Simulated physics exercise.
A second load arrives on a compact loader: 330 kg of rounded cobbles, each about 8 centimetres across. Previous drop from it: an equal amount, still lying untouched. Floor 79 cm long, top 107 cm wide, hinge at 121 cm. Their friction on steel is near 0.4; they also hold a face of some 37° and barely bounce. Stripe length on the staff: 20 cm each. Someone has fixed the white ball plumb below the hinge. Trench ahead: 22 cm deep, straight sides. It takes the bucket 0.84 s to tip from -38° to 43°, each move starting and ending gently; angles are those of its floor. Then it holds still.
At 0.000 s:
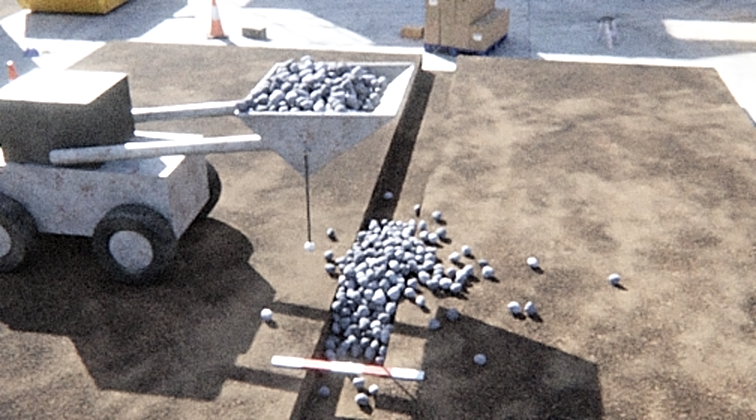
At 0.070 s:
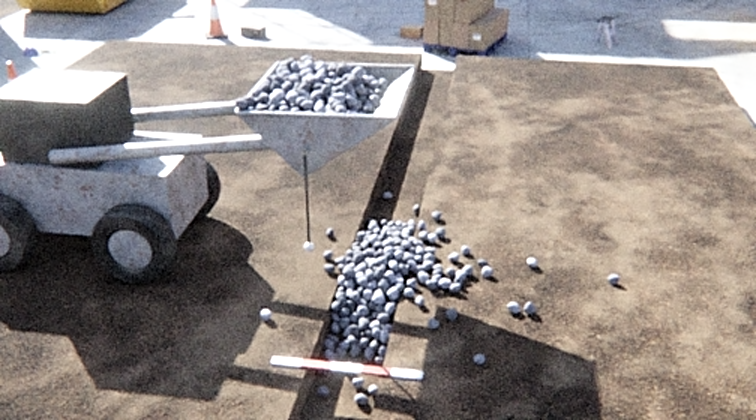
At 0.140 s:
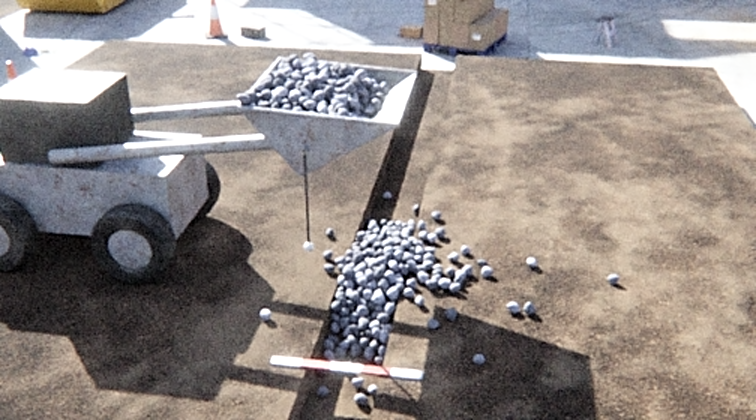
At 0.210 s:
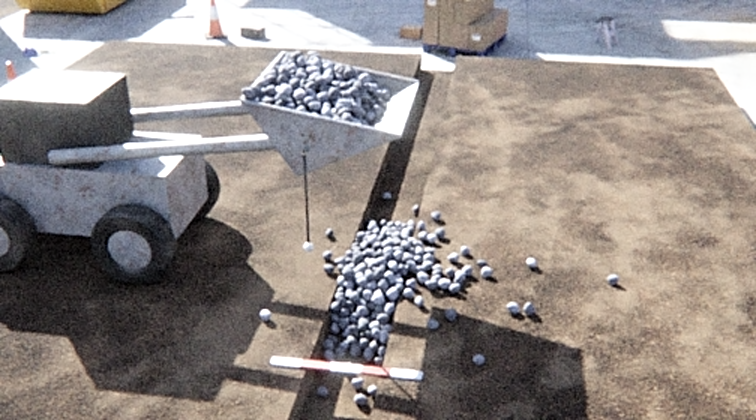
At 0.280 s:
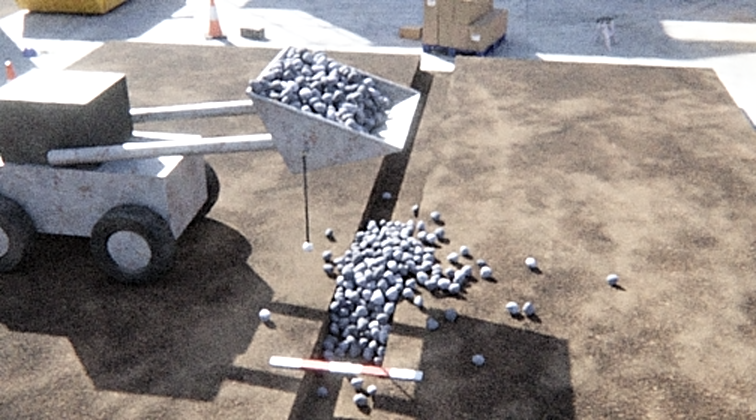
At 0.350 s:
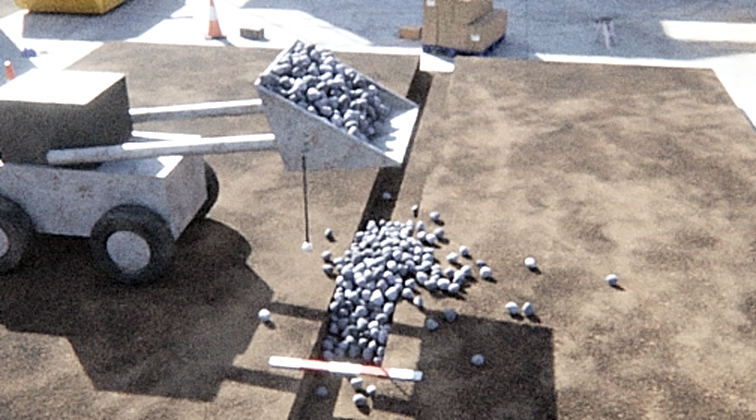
On a dirt lot, a wheeled loader slowly tilts its stone-filled bucket downward to the right.
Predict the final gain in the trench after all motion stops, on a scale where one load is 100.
16.
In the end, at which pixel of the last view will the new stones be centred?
Roughly at pixel (447, 265).
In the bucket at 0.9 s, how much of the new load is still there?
55 % still inside.
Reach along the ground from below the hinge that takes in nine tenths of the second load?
Around 160 cm ahead of it.
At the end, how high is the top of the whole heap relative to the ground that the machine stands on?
24 cm above.
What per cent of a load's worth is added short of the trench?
Near 0 parts in a hundred.
After 0.6 s the floor is at 30°; in per cent of one load, 100 in the bucket, 1 short of the trench, 89 in the trench, 10 past the trench; the foremost stones are at (512, 289).
After 0.9 s the floor is at 43°; in per cent of one load, 57 in the bucket, 1 short of the trench, 118 in the trench, 24 past the trench; the foremost stones are at (512, 289).
After 1.3 s the floor is at 43°; in per cent of one load, 5 in the bucket, 1 short of the trench, 114 in the trench, 79 past the trench; the foremost stones are at (541, 275).
After 3.8 s the floor is at 43°; in per cent of one load, 0 in the bucket, 1 short of the trench, 105 in the trench, 94 past the trench; the foremost stones are at (700, 285). Net gain in the trench, 16.
